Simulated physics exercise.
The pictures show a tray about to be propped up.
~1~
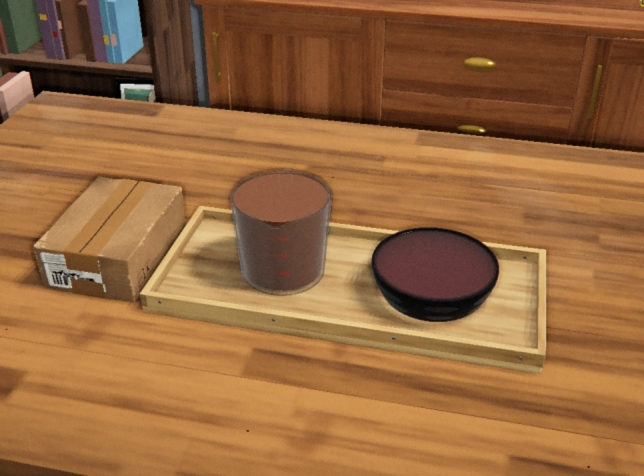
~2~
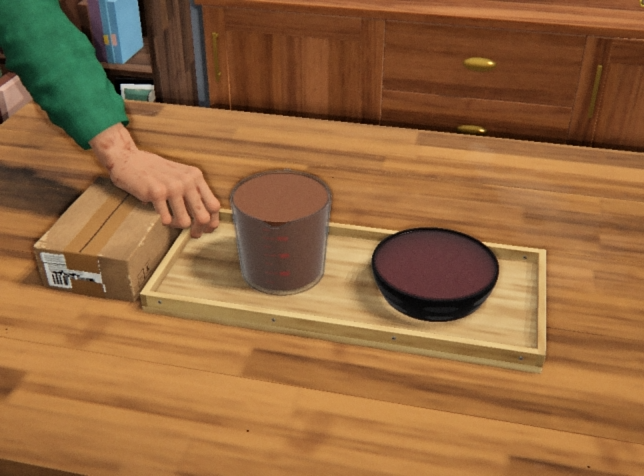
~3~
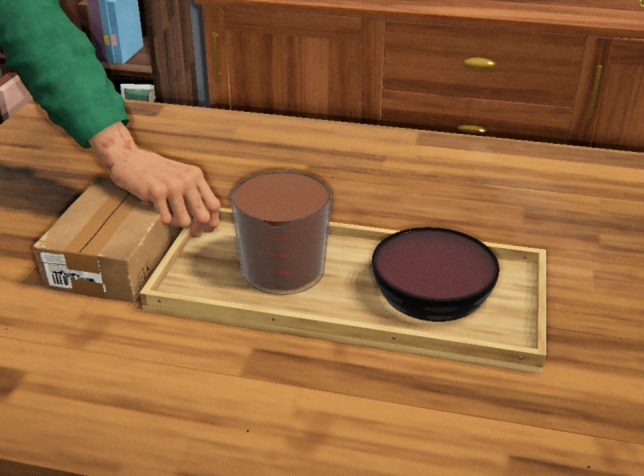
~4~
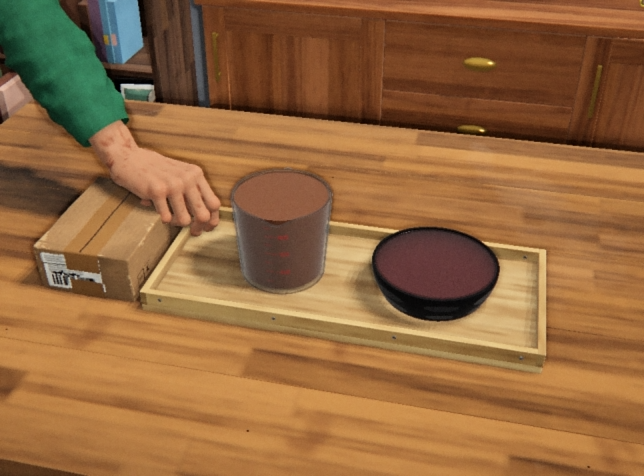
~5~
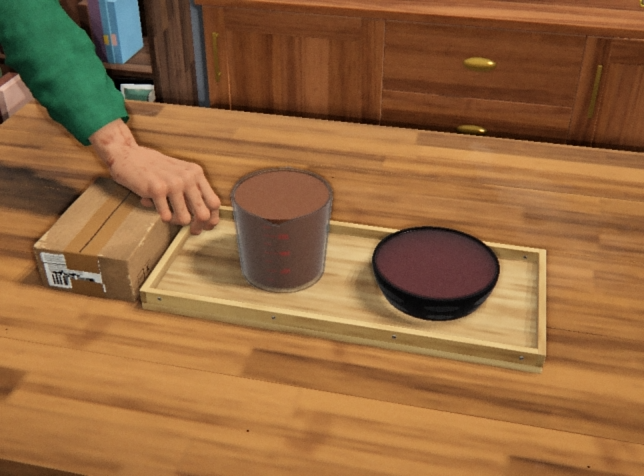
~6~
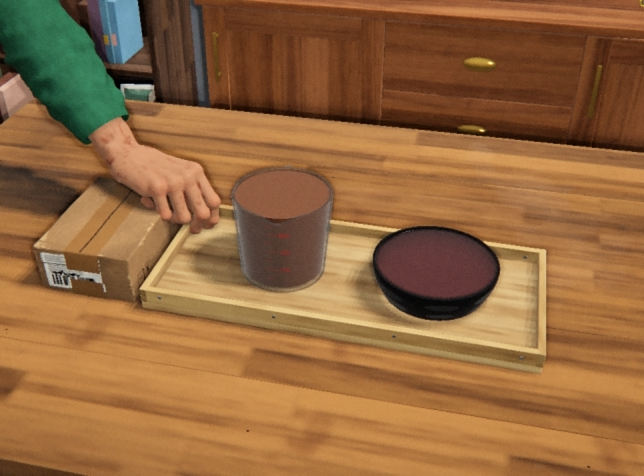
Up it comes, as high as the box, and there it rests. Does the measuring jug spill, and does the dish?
The measuring jug loses some; the dish loses some.
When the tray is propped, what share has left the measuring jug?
I make it 6 per cent.
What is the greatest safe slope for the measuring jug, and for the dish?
About 6° and 4°.
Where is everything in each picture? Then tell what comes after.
In the first picture, the tray lies flat; measuring jug (282, 231) nearly full; dish (434, 275) nearly full; box (84, 275).
The second picture shows a hand takes the end of the tray; measuring jug nearly full, surface at (281, 197); dish nearly full, surface at (435, 264).
In the third picture, the end is rising; measuring jug (282, 230) nearly full; dish (434, 274) nearly full.
In the fourth picture, the end has come up a little; measuring jug nearly full, surface at (282, 196); dish nearly full, surface at (435, 264); box (84, 275).
The fifth picture shows slope near 1°; measuring jug (283, 229) nearly full; dish (434, 273) nearly full.
The sixth picture shows the tray slopes by about 1°; measuring jug nearly full, surface at (283, 194); dish nearly full, surface at (436, 263); box (84, 275).
Shortly, the tray slopes by about 5°; measuring jug, none is lost; dish, it has lost some.
Then, the tray slopes by about 10°; measuring jug, it has lost some; dish, it has lost some.
At the finish, the tray slopes by about 9°, resting on the box; measuring jug, it has lost some; dish, it has lost some.
